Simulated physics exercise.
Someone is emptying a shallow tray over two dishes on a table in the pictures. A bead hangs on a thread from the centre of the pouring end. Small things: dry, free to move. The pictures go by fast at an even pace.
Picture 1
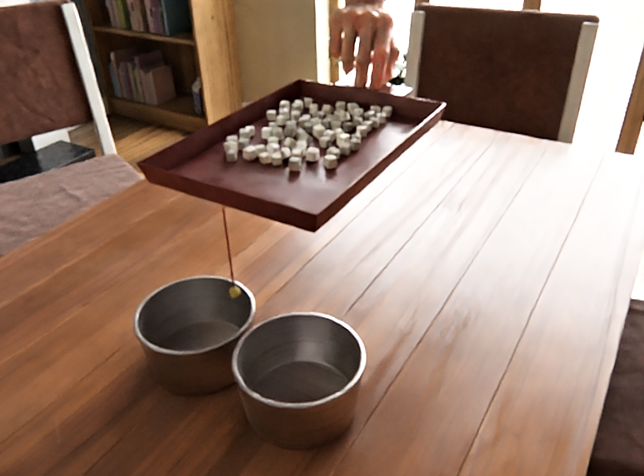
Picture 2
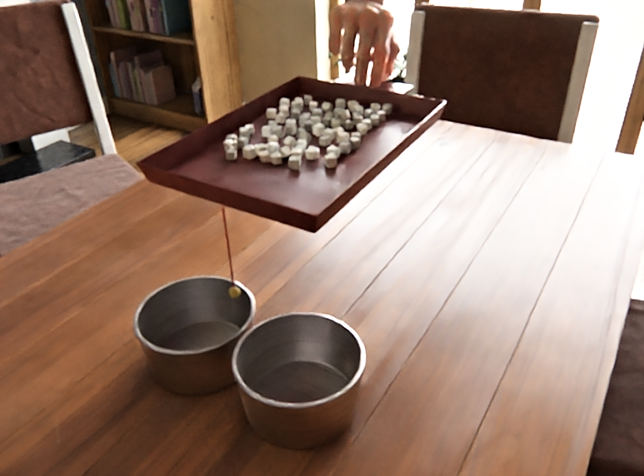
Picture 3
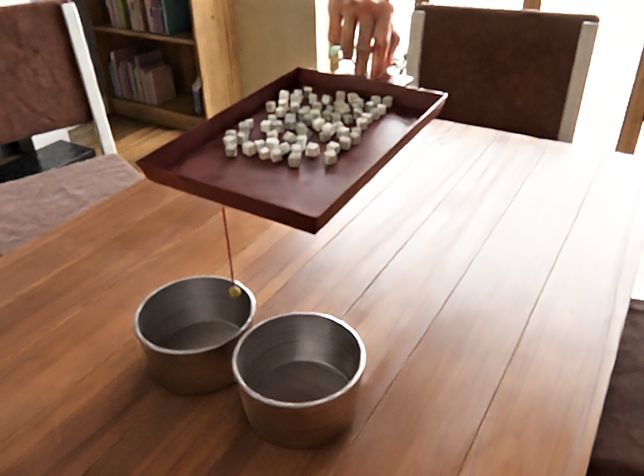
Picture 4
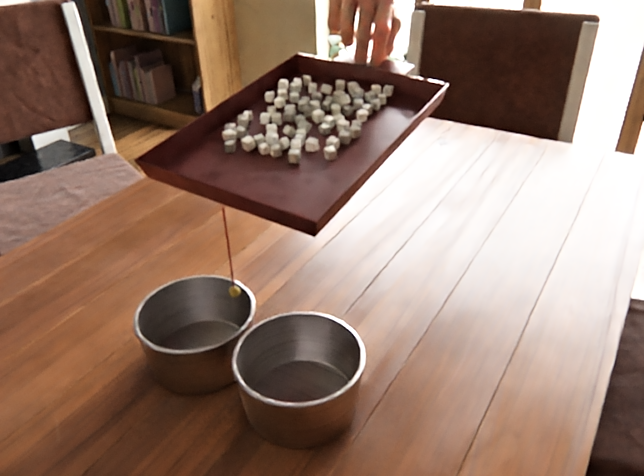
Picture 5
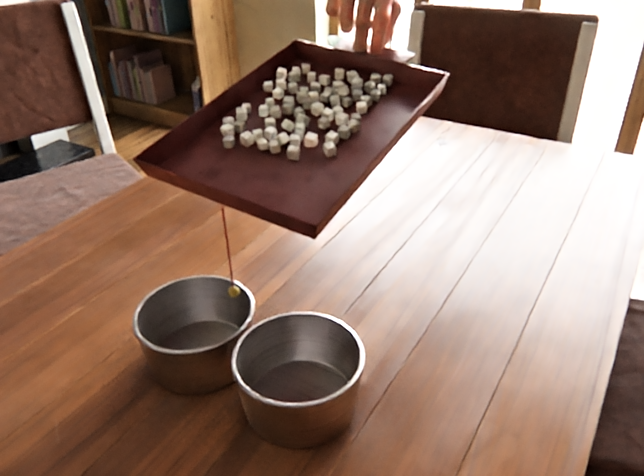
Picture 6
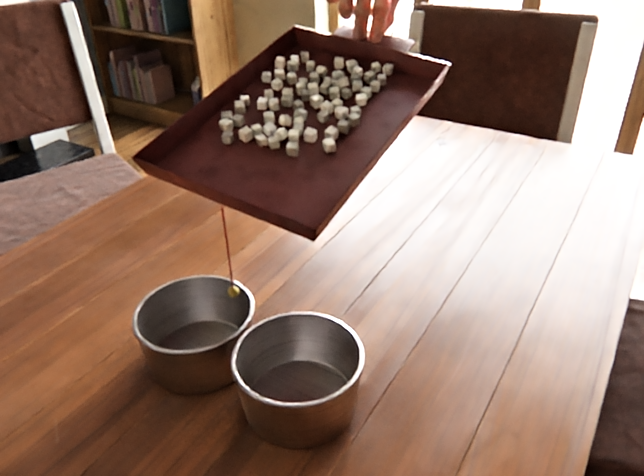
The clip shows a hand at the far side of a dark red tray of small pale cubes, above two metal dishes on a wooden table, as the tray's far side gradually rises and its near right corner dips slightly.
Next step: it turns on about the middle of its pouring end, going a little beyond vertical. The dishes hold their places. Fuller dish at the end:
Right.
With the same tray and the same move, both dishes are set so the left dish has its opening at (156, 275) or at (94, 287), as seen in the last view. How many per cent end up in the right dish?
Close to 30 in a hundred first, close to 0 in a hundred second.
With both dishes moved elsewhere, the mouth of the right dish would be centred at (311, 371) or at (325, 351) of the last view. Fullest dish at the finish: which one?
Try 1: The dish at right. Try 2: The dish at right.
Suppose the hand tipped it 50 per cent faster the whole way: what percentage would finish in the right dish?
That works out at some 90 per cent.
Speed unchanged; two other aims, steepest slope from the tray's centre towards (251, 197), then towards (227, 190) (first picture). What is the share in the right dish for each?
Respectively 40 % and 0 %.
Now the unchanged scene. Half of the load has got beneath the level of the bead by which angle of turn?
Roughly 105 degrees at that moment.
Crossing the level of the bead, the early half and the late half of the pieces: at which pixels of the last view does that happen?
The early half goes through (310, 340), the late half through (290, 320).
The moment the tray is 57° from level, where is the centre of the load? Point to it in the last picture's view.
The load's middle is around (293, 199).
Shortly afterwards, tray tipped steeply; all but a few on the tray; only a few in the right dish.
Next, tray tipped right over; the bulk on the tray; near a quarter in the right dish; only a few outside both.
Some moments later, tray tipped past a quarter turn; all but a few in the right dish; a little outside both.
In the end, tray tipped past a quarter turn; all but a few in the right dish; none at all in the left dish; a little outside both.
